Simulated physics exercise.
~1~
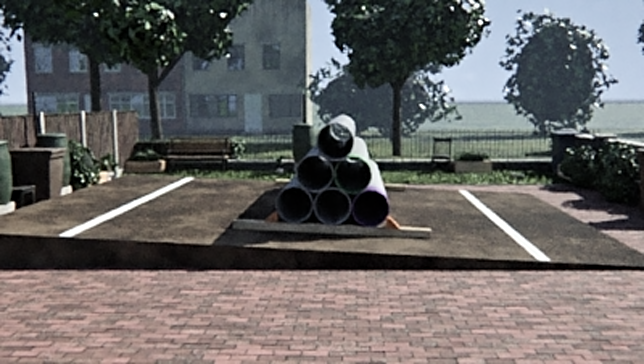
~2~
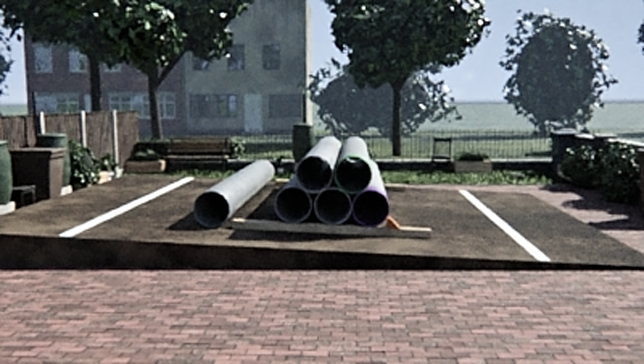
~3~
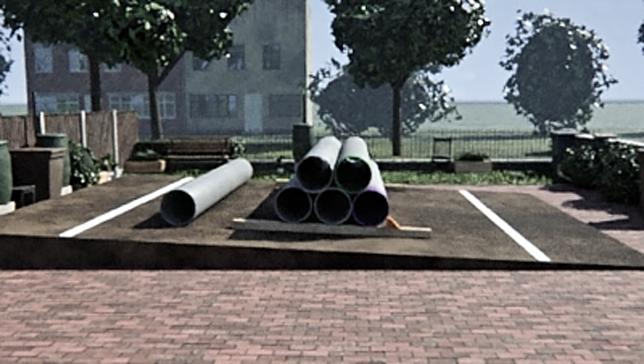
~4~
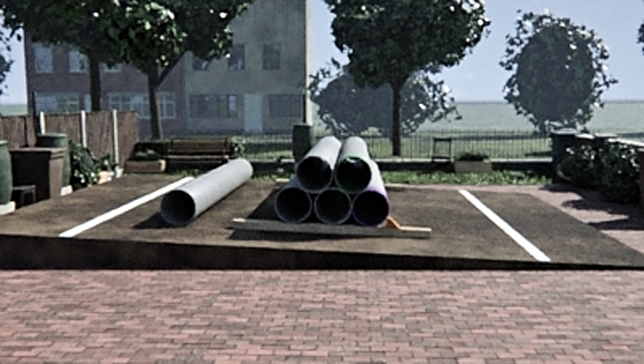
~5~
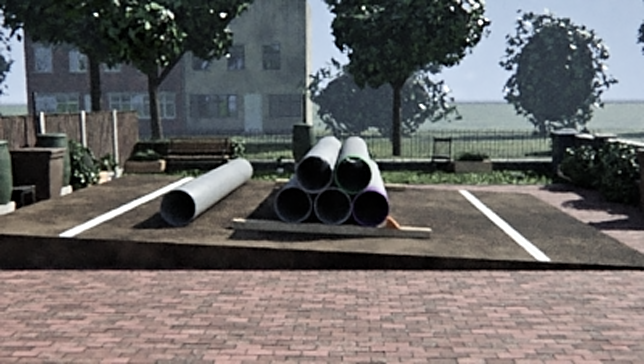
A stack of pipes loses one to the left, and the other five stay put.
